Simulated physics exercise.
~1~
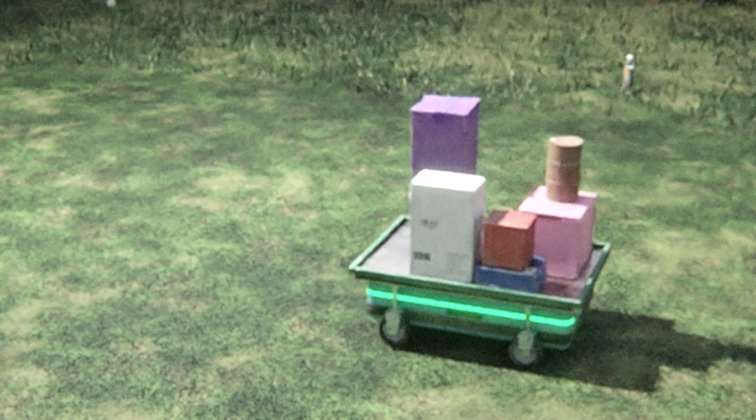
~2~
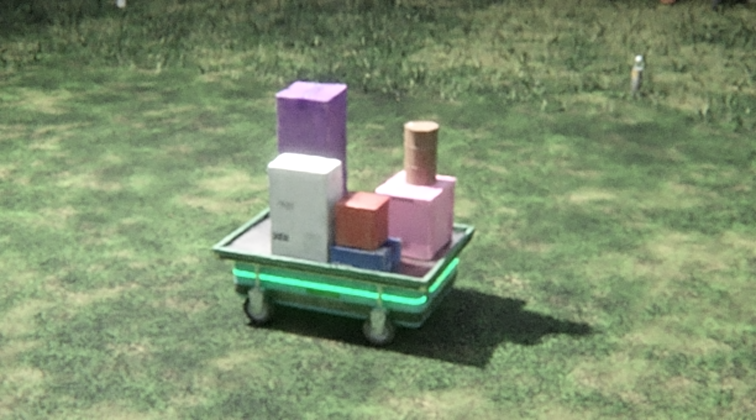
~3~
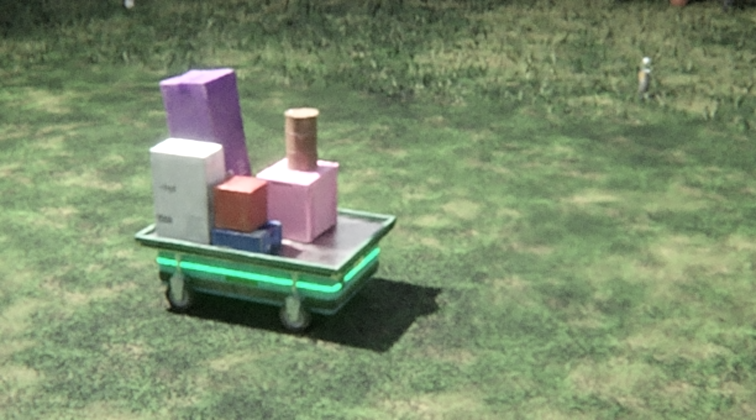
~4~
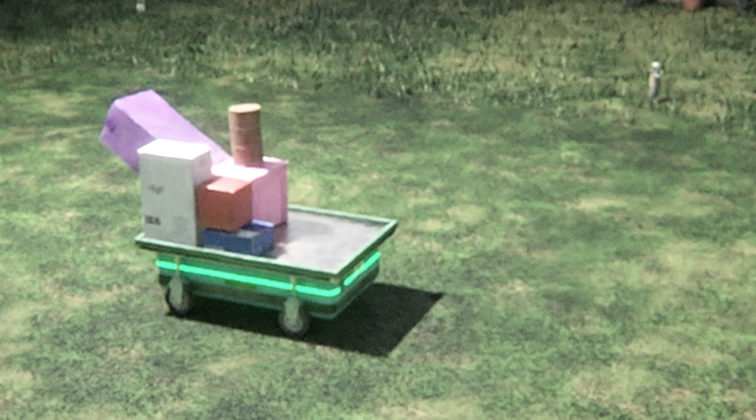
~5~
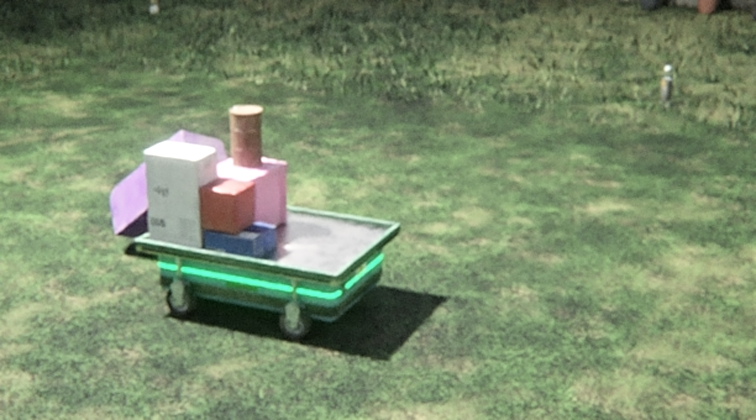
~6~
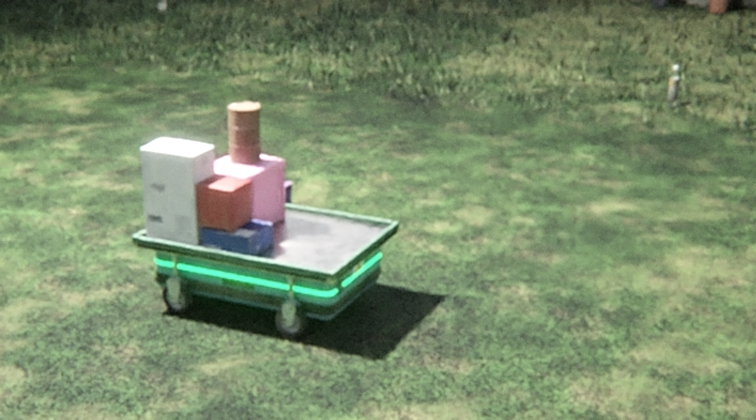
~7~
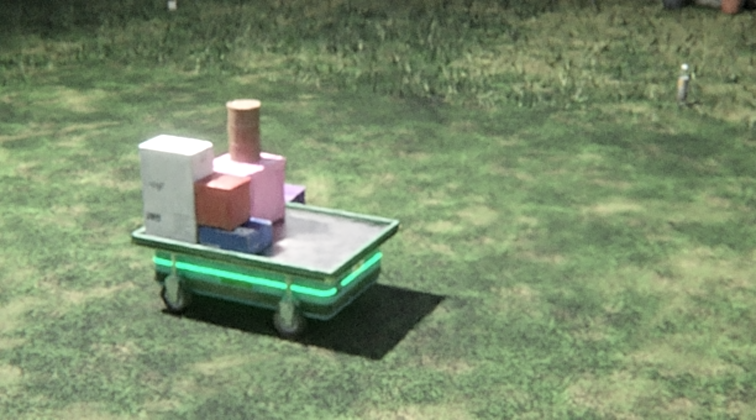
On a patchy green lawn, a cart with a glowing green stripe rolled left carrying colourful boxes and a brown canister, then stopped as the tall purple box toppled over off the back, ending up behind the cart while the others stayed upright aboard.
